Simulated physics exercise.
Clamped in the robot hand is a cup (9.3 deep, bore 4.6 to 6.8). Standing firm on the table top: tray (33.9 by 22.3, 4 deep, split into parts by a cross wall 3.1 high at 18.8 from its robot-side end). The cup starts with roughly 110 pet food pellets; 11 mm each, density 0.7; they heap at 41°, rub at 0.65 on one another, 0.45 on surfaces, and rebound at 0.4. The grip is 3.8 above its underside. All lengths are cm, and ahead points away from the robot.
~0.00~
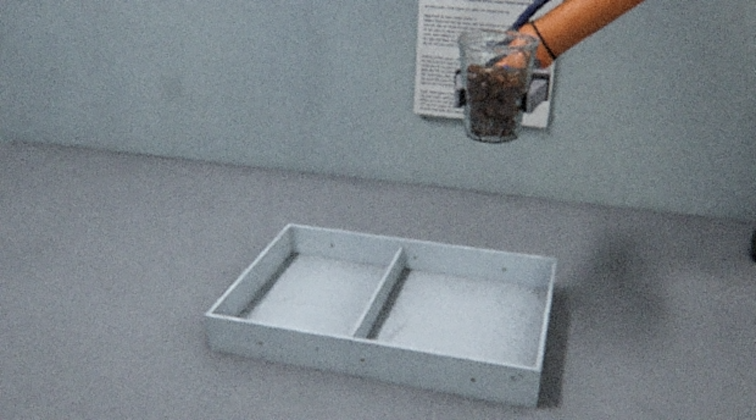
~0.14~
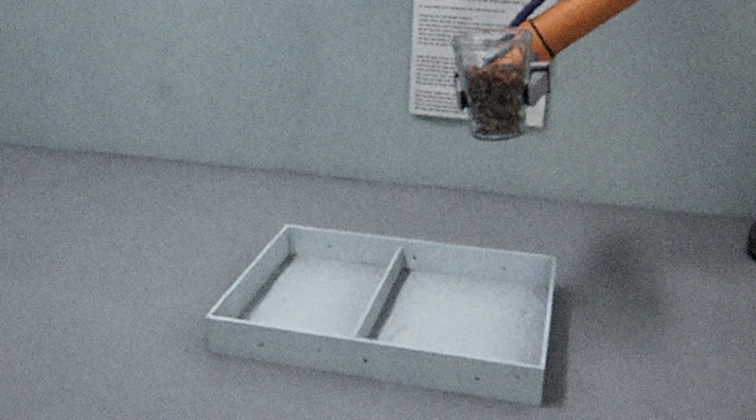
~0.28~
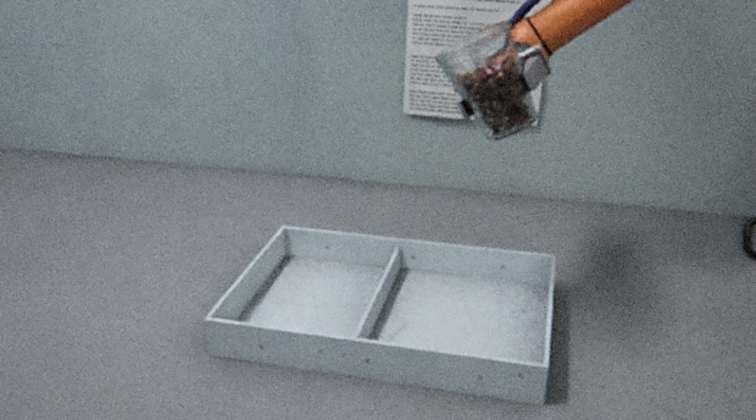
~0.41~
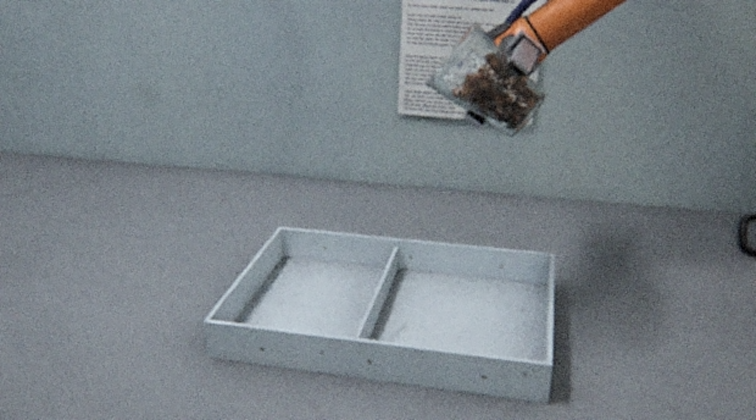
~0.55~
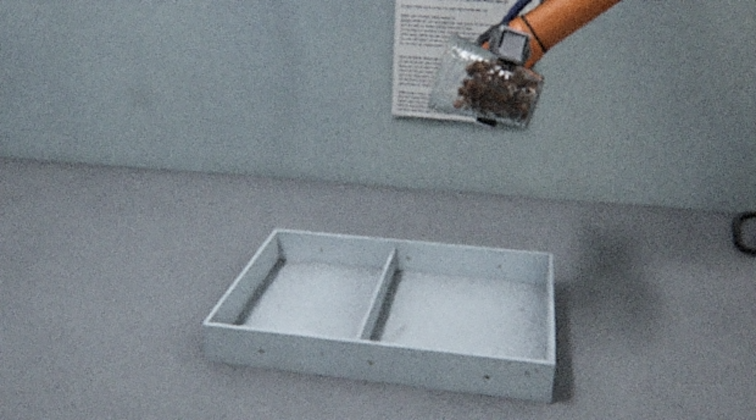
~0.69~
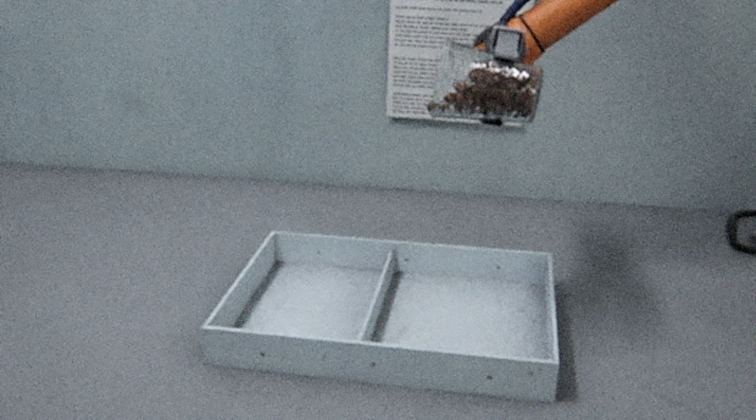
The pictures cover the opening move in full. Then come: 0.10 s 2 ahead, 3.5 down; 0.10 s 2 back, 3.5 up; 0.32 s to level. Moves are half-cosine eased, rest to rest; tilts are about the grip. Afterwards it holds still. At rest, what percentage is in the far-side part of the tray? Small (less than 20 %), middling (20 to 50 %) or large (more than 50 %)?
Share in the far-side part of the tray: Small (less than 20 %).
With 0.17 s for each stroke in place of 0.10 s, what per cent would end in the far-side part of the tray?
Then about 0 per cent.
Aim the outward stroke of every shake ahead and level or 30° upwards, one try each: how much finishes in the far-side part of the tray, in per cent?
Some 50 and 75 per cent.
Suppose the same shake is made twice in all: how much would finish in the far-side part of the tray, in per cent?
It would be near 5 per cent.
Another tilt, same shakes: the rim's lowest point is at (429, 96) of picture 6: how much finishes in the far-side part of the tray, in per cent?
Some 0 per cent.
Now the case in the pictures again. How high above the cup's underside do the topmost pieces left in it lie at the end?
About 8.5 cm.
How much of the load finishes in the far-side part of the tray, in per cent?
Some 5 per cent.
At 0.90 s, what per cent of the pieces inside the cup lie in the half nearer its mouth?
About 45 per cent.
By 0.90 s, tilted 82° forward, highest piece 29 above the table; 102 in the cup, 5 in flight or on a rim.
By 1.11 s, tilted 20° forward, highest piece 31 above the table; 98 in the cup, 6 in the robot-side part, 3 in the far-side part.
By 1.41 s, level, highest piece 31 above the table; 98 in the cup, 6 in the robot-side part, 3 in the far-side part.
By 2.46 s, level, highest piece 31 above the table; 98 in the cup, 6 in the robot-side part, 3 in the far-side part.
Final count, 98 in the cup, 6 in the robot-side part, 3 in the far-side part. That is 3 % in the far-side part of the tray.
